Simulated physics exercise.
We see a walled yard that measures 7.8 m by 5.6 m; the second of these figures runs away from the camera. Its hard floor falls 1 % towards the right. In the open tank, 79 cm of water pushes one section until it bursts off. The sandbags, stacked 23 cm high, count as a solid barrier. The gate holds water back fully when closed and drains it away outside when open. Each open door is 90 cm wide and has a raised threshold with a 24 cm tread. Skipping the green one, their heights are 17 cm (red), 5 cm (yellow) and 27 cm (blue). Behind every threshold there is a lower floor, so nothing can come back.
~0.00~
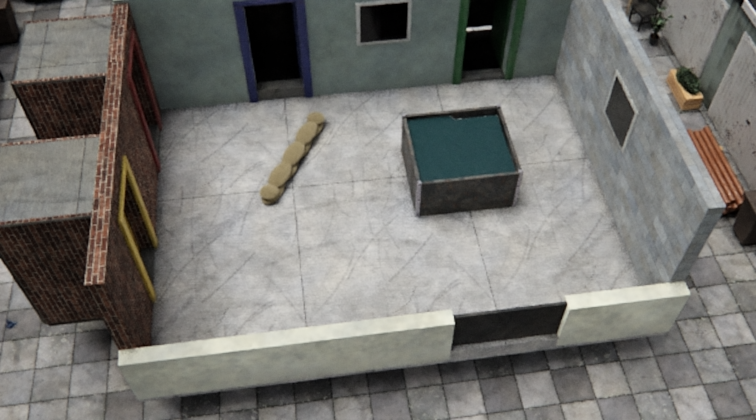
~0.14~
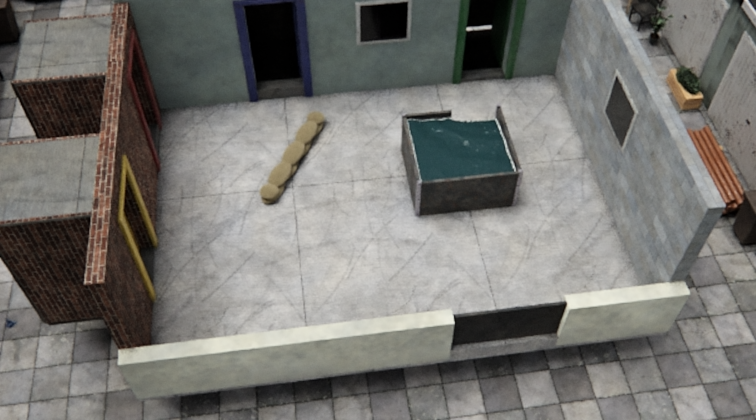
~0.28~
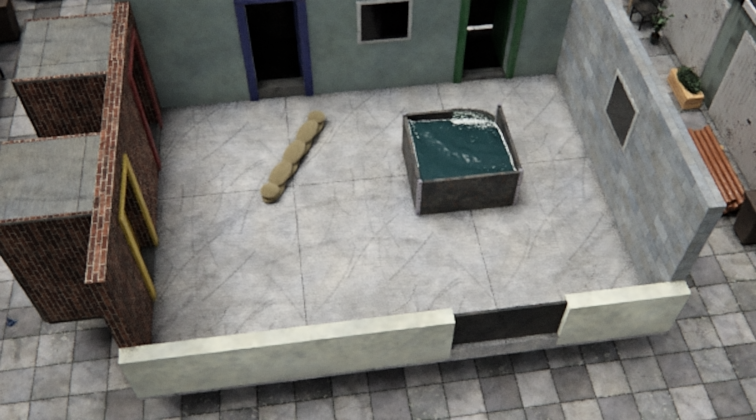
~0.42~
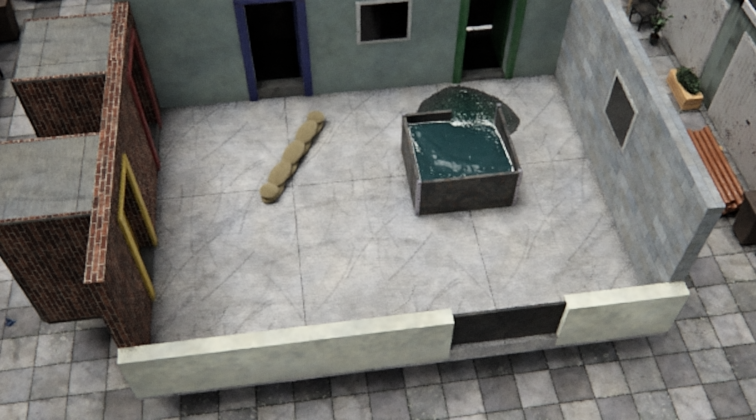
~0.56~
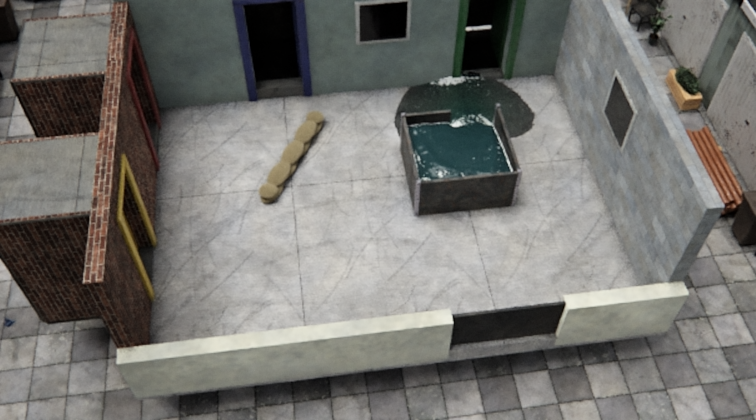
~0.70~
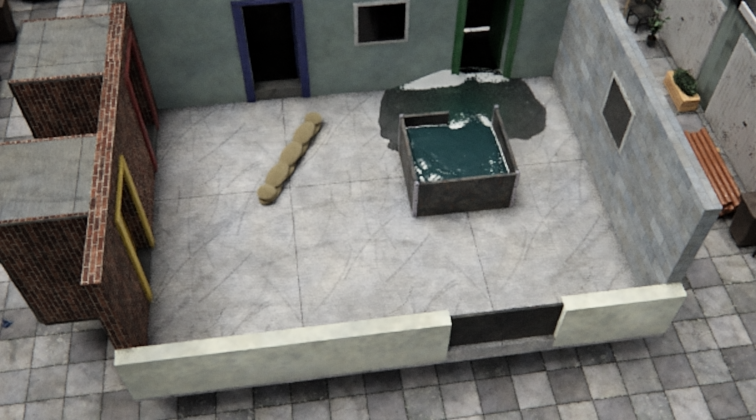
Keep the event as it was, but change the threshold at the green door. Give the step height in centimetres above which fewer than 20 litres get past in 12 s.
34 cm.
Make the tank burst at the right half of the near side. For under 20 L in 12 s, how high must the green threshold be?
It should stand roughly 8.0 cm high.
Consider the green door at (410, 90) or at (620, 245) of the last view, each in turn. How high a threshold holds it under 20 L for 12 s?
Roughly 24 cm, then roughly 7.5 cm.
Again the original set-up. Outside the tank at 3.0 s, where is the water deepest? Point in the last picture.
At about (550, 76).
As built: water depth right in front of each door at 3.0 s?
Lab note, depth in cm: Red 2; yellow 0; green 21; blue 4.
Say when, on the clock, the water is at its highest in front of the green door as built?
Crest at t of about 2.0 s.
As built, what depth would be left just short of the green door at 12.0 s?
Lab note: Depth approx. 5.0 cm.
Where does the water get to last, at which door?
Yellow.
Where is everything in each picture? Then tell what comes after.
In the first picture, the open tank at (460, 146) is whole and still, 79 cm deep; the green door at (488, 41) is dry.
In the second picture, the front is at a hidden place, 0.3 m from the gap on the far side; 0.2 m2 of floor is wet, 79 cm left at the back.
In the third picture, water pours out on the far side and has run 0.8 m, to a hidden place; about 11 cm deep outside, 78 cm at the back.
In the fourth picture, the gap is on the far side, the front 1.5 m out at (455, 89); the back of the open tank holds 70 cm.
In the fifth picture, water pours out on the far side and has run 1.8 m, to (472, 74); about 6 cm deep outside, 67 cm at the back.
In the sixth picture, the gap is on the far side, the front 1.9 m out at (481, 70); the back of the open tank holds 67 cm; water is at the green door at (485, 42).
After 1.4 s water covers 15 % of the floor, deepest (46 cm) near (550, 76); 17 cm at the green door, 119 litres in over its 9 cm threshold.
After 3.0 s water covers 35 % of the floor, deepest (30 cm) near (550, 76); 21 cm at the green door, 305 litres in over its 9 cm threshold.
After 12.0 s water covers 90 % of the floor, deepest (8 cm) near (620, 249); 5 cm at the green door, 402 litres in over its 9 cm threshold.
At the green door as built, the water arrived by 0.6 s and peaked near 25 cm at 2.0 s.
Run again over the same 12 s with other heights there, 45 litres in over 29 cm, 5 litres over 39 cm. The limit of 20 litres is kept from about 34 cm up.
